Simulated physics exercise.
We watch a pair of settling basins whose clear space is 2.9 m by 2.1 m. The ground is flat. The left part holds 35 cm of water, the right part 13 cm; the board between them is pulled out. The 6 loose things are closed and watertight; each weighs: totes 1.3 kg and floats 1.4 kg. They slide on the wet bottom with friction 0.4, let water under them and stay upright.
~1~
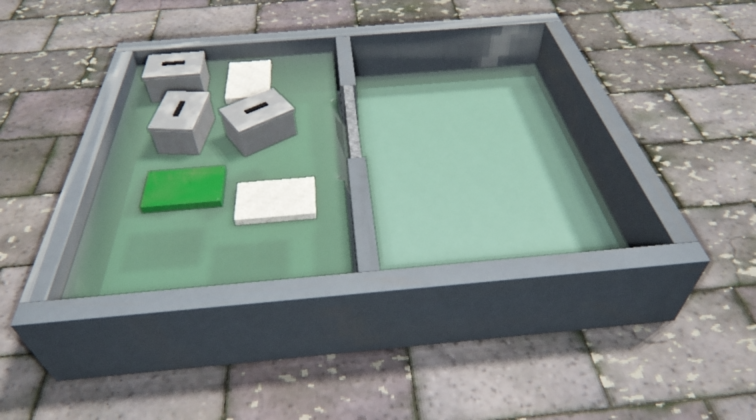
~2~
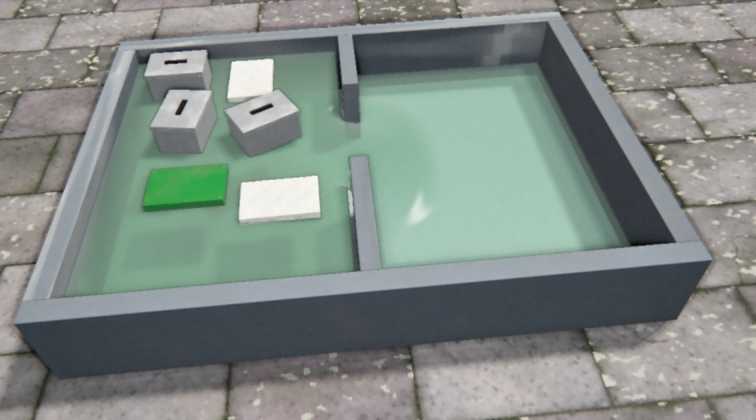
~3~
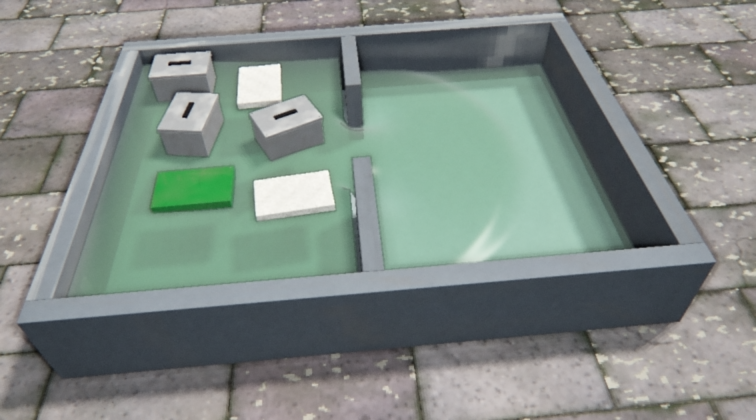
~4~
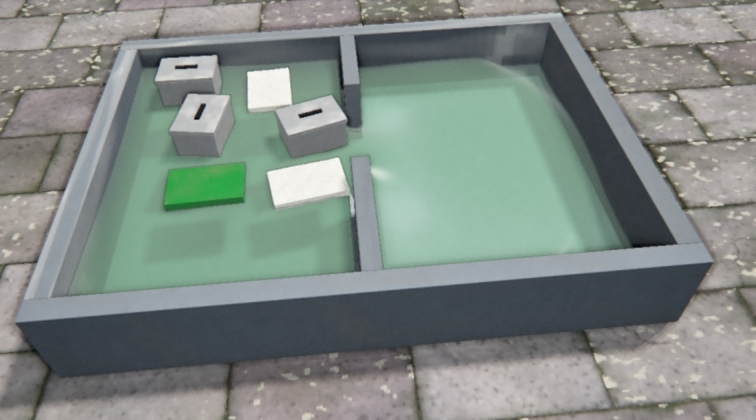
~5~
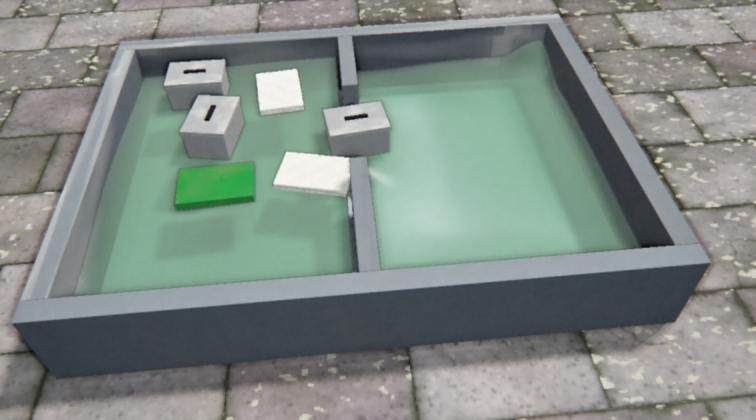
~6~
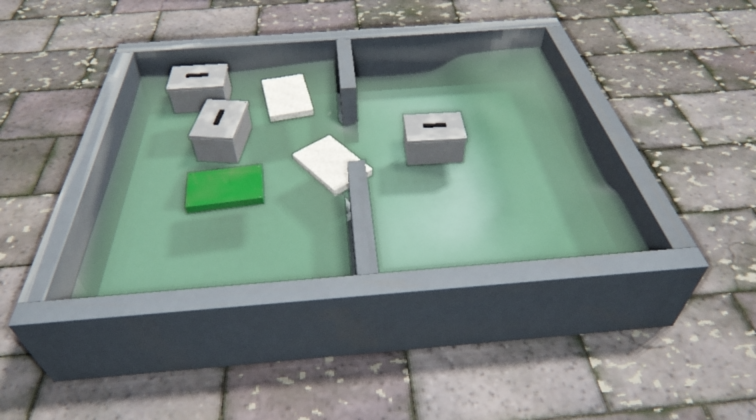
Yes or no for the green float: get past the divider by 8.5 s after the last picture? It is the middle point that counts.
Green float is held back.
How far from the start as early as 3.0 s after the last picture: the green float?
Roughly 30 cm by then.
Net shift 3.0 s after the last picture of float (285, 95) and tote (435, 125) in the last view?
In that order: 30 cm, 200 cm.
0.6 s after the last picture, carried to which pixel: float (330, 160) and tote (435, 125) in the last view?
Around (442, 150) and (533, 105).
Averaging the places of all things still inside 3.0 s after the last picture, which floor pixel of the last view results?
At about (332, 182).
Then, 0.6 s after the last picture the green float is near (239, 180), 0.3 m from its start, afloat; 2 of 6 are over the mark; 6 afloat.
Then, 3.0 s after the last picture the green float is near (235, 193), 0.3 m from its start, afloat; 2 of 6 are over the mark; 6 afloat.
Then, 5.5 s after the last picture the green float is near (277, 196), 0.5 m from its start, afloat; 2 of 6 are over the mark; 6 afloat.
Then, 8.5 s after the last picture the green float is near (286, 196), 0.5 m from its start, afloat; 2 of 6 are over the mark; 6 afloat.
